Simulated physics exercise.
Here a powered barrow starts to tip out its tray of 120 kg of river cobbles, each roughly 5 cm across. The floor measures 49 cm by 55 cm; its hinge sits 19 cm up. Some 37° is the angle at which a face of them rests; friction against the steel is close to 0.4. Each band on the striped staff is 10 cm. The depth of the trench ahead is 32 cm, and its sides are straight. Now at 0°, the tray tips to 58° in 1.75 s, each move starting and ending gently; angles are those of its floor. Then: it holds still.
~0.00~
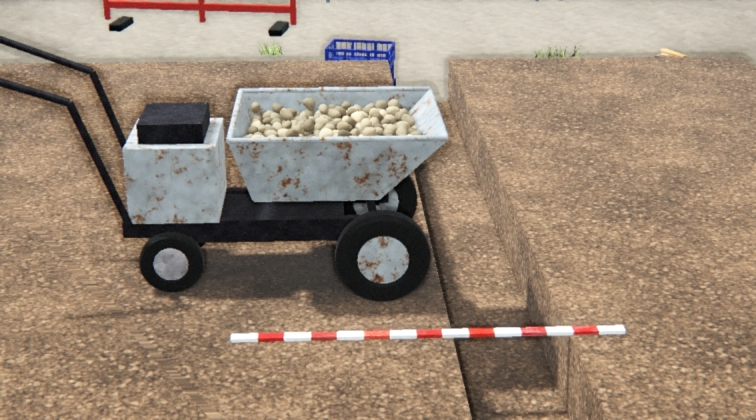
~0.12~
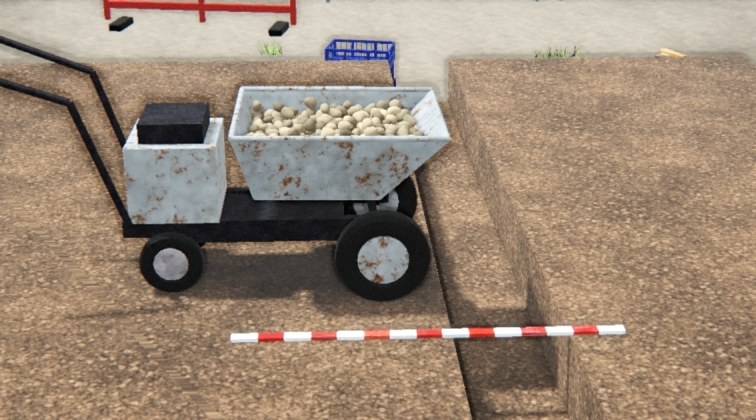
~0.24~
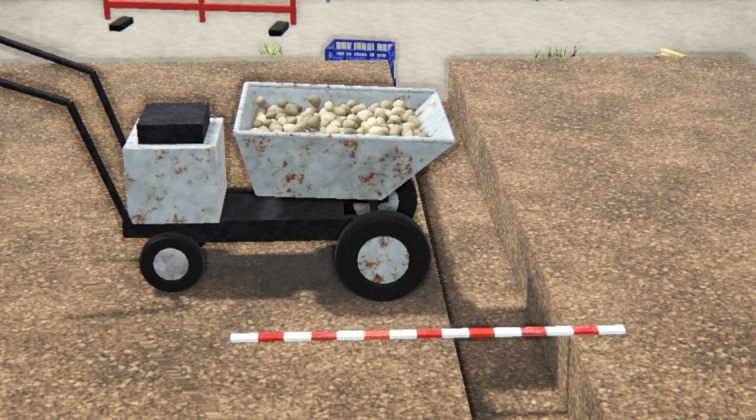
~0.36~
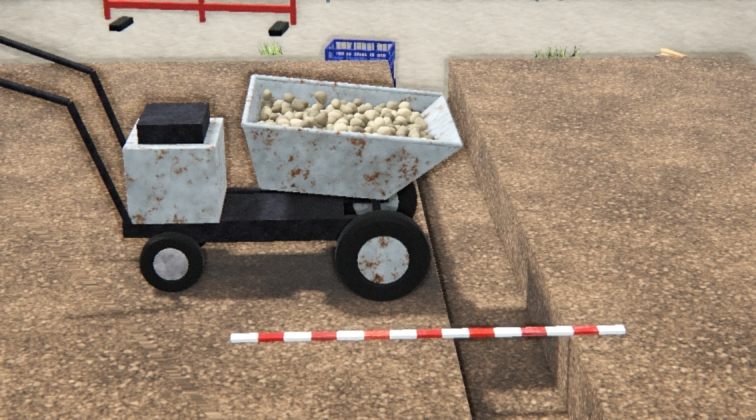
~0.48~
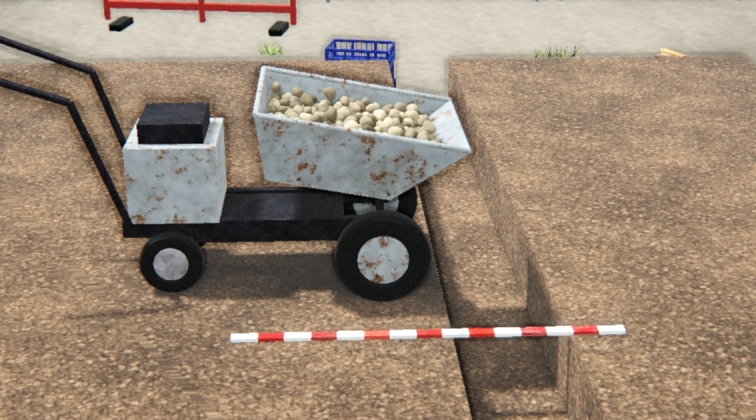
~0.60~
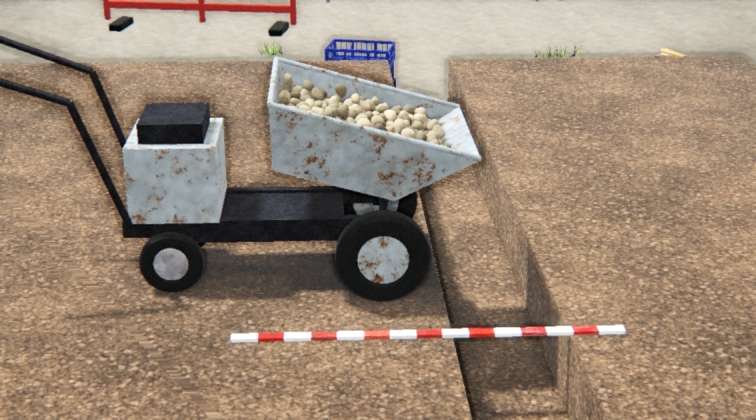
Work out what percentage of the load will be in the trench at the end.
It comes to roughly 63 percent of the load.
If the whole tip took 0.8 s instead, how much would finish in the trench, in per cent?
It'd be some 50 per cent.
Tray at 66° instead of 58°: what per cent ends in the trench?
Some 55% would finish there.
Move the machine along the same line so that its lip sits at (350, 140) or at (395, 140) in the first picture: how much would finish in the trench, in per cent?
Roughly 95 in a hundred from the first, 90 in a hundred from the second.
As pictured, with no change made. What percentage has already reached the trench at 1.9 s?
Roughly 10 percent of the load.
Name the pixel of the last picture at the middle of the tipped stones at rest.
The tipped stones centre close to (524, 306).
After 1.3 s the floor is at 49°; 100 % in the tray; the foremost stones are at (499, 188).
After 1.9 s the floor is at 58°; 81 % in the tray, 12 % in the trench, 7 % past the trench; the foremost stones are at (574, 263).
After 2.2 s the floor is at 58°; 51 % in the tray, 19 % in the trench, 30 % past the trench; the foremost stones are at (646, 258).
After 4.2 s the floor is at 58°; 3 % in the tray, 63 % in the trench, 34 % past the trench; the foremost stones are at (711, 253).
